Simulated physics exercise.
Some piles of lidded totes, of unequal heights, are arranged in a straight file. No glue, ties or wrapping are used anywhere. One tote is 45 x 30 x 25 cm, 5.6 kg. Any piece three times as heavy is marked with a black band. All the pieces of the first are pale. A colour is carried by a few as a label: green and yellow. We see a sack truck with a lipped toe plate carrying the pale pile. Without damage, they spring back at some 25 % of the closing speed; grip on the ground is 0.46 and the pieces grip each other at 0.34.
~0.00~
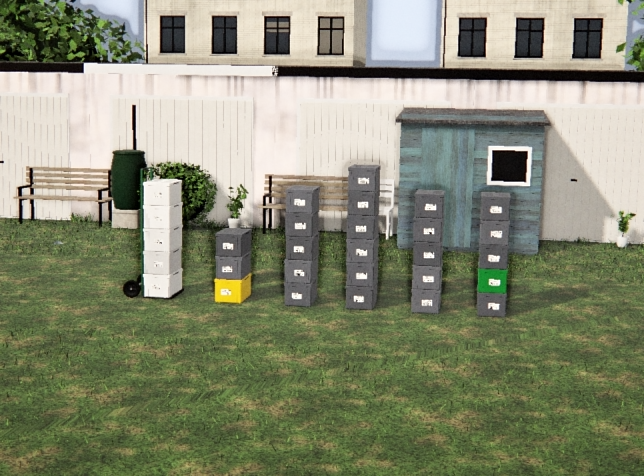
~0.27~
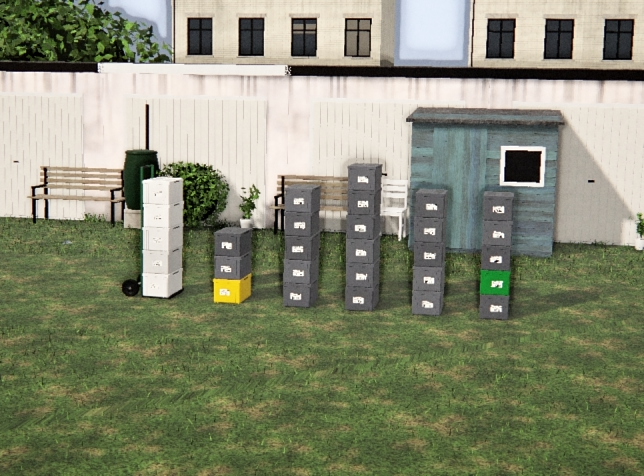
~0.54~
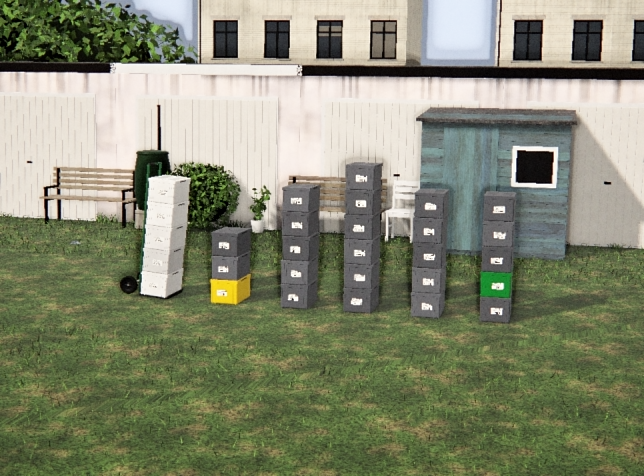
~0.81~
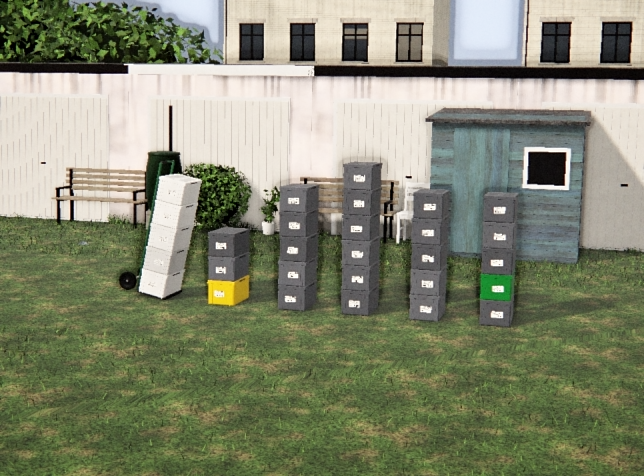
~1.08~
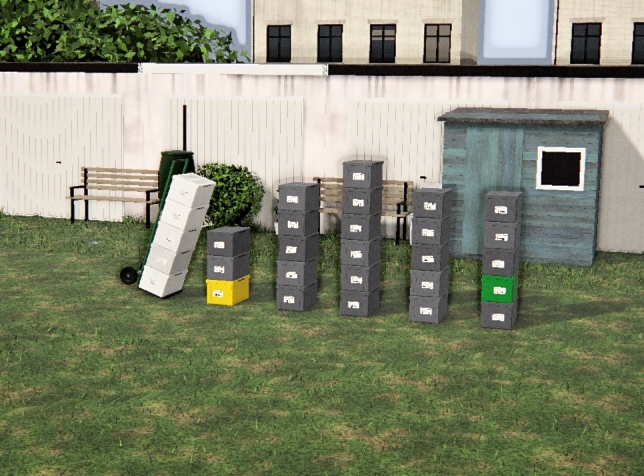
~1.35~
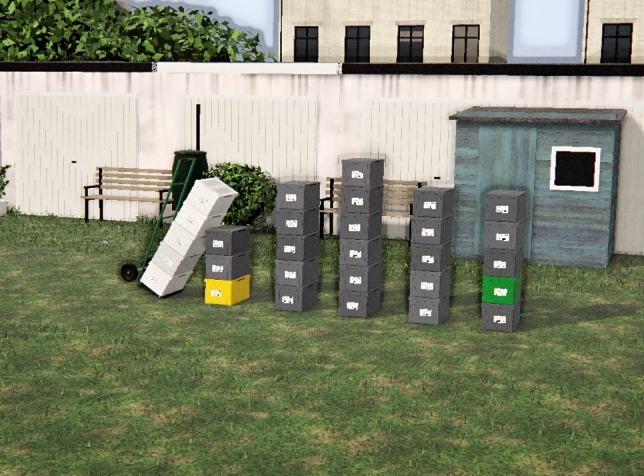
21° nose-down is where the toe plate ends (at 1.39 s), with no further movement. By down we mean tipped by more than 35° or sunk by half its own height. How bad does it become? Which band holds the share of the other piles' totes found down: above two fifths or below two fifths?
Above two fifths.
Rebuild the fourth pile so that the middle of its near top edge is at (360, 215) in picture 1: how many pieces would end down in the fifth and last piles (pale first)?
Down by pile: Fifth 4, last 5.
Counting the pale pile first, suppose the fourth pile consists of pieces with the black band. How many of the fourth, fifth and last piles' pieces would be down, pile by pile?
Pieces down: Fourth pile 0, fifth pile 0, last pile 0.
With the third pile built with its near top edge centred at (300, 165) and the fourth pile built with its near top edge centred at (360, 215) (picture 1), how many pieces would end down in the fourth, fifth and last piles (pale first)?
Down by pile: Fourth 4, fifth 5, last 5.
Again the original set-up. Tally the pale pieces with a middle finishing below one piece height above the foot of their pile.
2 pieces, pale ones.
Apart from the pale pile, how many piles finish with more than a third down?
The answer is 5.
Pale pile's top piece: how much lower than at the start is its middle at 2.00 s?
About 30 cm.
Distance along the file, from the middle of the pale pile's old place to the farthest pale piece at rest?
Something like 180 cm along the file.
Around 2.00 s, 5 of the pale pile down; none of the 24 other totes down, 4 disturbed; yellow tote tipped 20°.
Around 3.32 s, 5 of the pale pile down; 4 of the 24 other totes down; yellow tote tipped 45°.
Around 4.02 s, 5 of the pale pile down; 16 of the 24 other totes down; yellow tote tipped 45°; green tote tipped 12°.
Around 4.58 s, 5 of the pale pile down; 24 of the 24 other totes down; green tote on its side; yellow tote tipped 45°.
Finally (5.5 s), 5 of the pale pile down; 24 of the 24 other totes down; green tote on its side; yellow tote tipped 45°. That is 100 per cent. Seen by the last camera, middles, green tote near (585, 318), yellow tote near (239, 283).
